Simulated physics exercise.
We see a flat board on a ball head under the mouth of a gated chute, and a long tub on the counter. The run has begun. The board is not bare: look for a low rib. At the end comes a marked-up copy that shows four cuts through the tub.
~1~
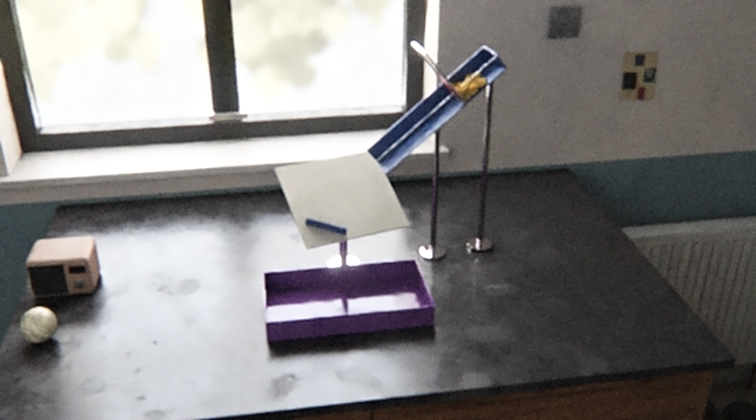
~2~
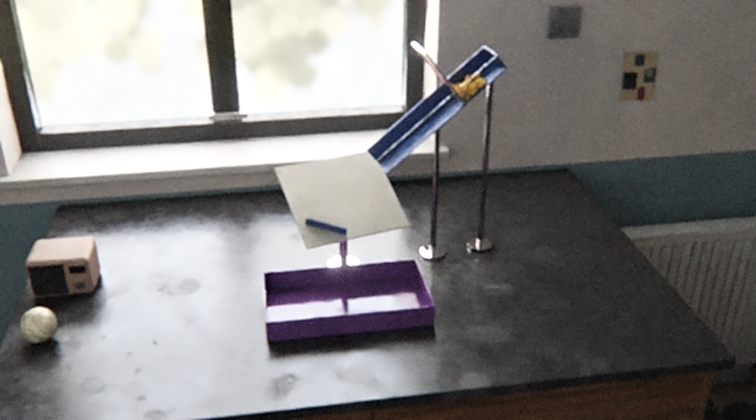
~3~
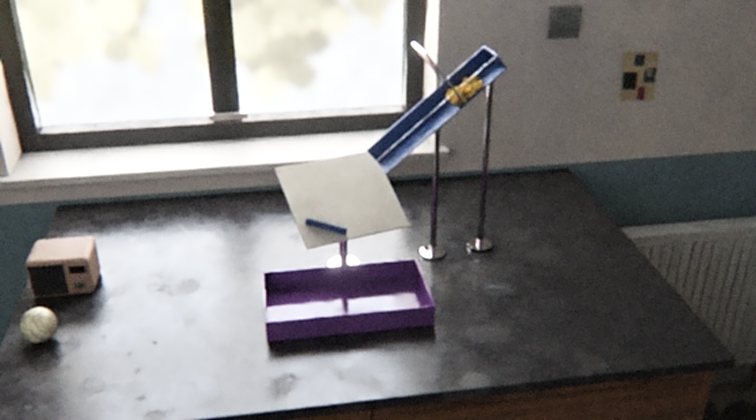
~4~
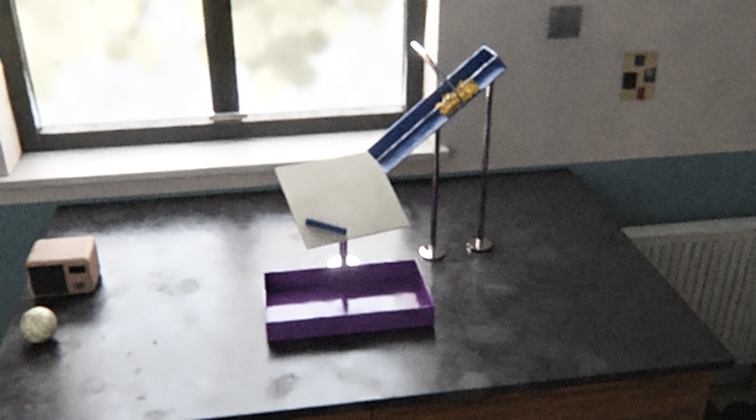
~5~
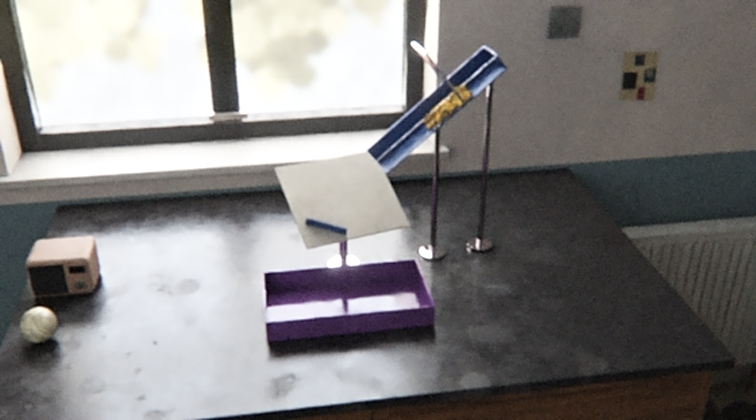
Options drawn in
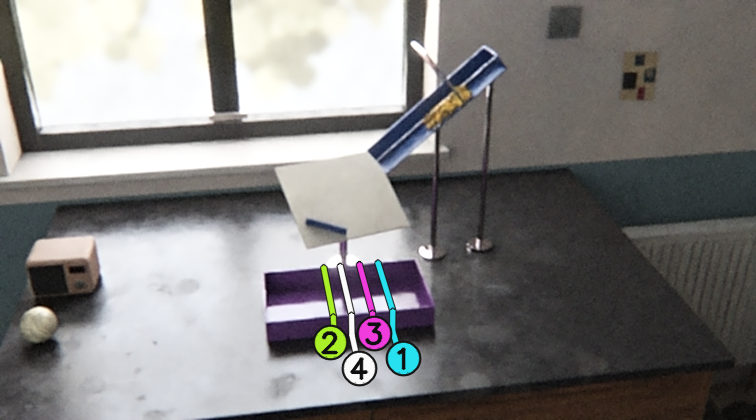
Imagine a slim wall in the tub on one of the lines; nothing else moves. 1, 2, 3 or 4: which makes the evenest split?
Line 3.
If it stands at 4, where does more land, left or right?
Right.
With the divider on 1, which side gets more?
More lands on the left.
On the marked copy, line 1 crosses the front rim at (392, 310); line 2 crosses the front rim at (333, 315); line 3 crosses the front rim at (372, 312); line 4 crosses the front rim at (351, 314).
If 1 is chosen, of what is caught, almost all on the left of the divider, about a tenth on the right.
If 2 is chosen, of what is caught, about a tenth on the left of the divider, the larger part on the right.
If 3 is chosen, of what is caught, roughly half on the left of the divider, roughly half on the right.
If 4 is chosen, of what is caught, roughly a quarter on the left of the divider, the larger part on the right.
